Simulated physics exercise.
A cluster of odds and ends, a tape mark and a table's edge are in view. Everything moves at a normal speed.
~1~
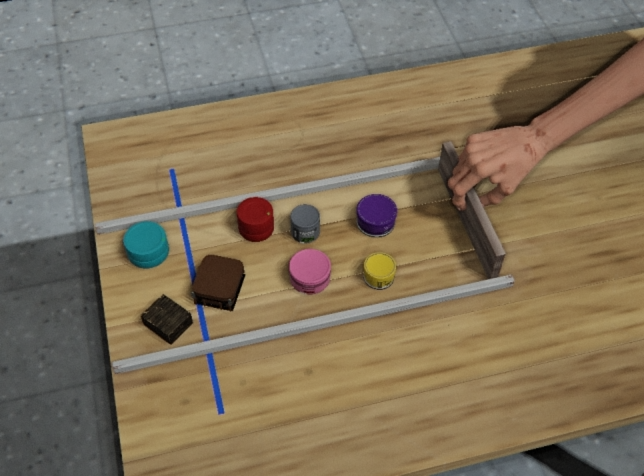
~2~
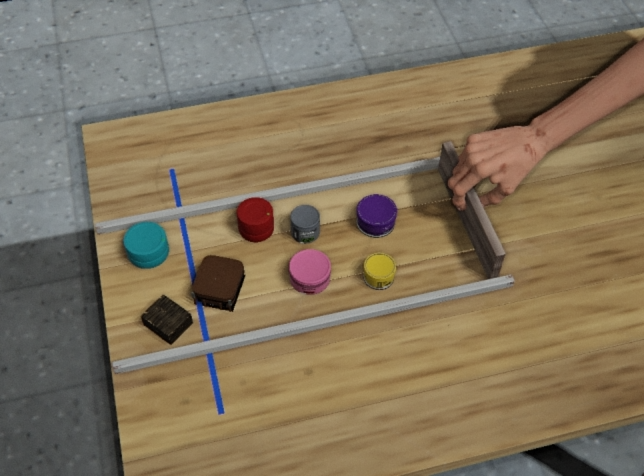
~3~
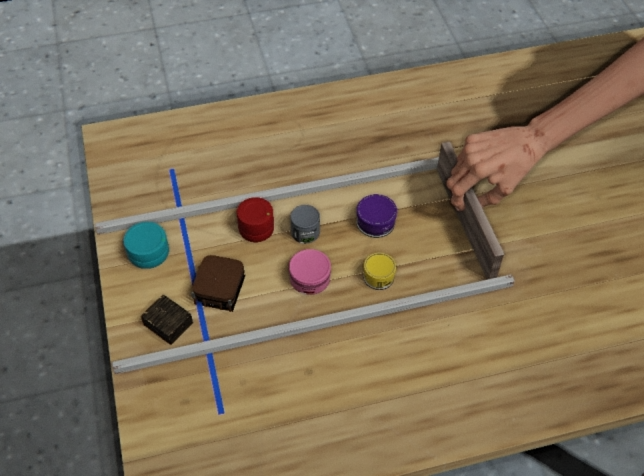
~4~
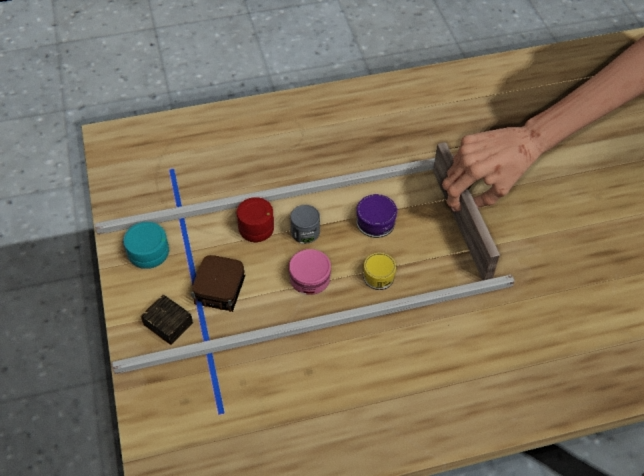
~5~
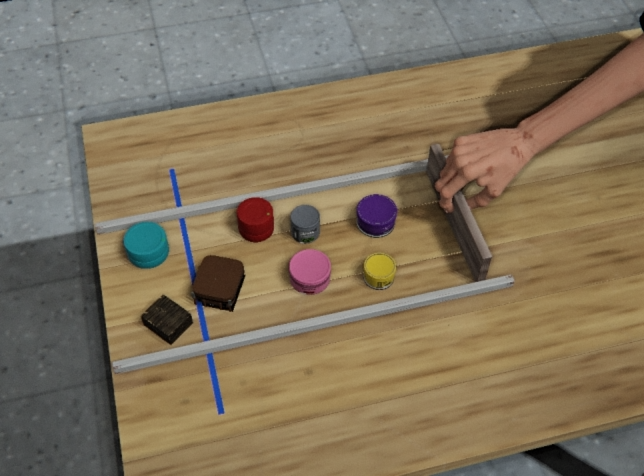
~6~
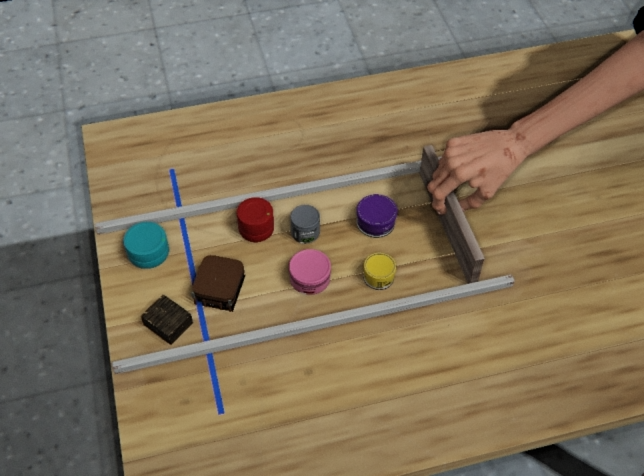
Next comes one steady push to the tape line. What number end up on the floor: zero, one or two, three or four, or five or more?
I expect no drop over the end.
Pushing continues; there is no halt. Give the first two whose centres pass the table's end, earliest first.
The pair, in order, is the turquoise lid and the brown case.
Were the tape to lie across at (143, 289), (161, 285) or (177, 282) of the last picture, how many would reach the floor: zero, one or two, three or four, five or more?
So, taking them in turn, I'd give three or four; 1 or 2; one or two.
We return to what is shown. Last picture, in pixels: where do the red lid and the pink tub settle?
The red lid stops around (166, 232); the pink tub around (170, 300).
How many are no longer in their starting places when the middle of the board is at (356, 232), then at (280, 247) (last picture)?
The first number is 3, the next one 6.
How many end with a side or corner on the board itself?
That comes to 3.
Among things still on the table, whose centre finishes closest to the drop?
Closest in the end is the turquoise lid.
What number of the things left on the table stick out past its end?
1 in all.
A little later, none off yet; turquoise lid at rest near (147, 245); black block at rest near (167, 319); brown case at rest near (219, 283).
When it is over, the number that fall off is zero.
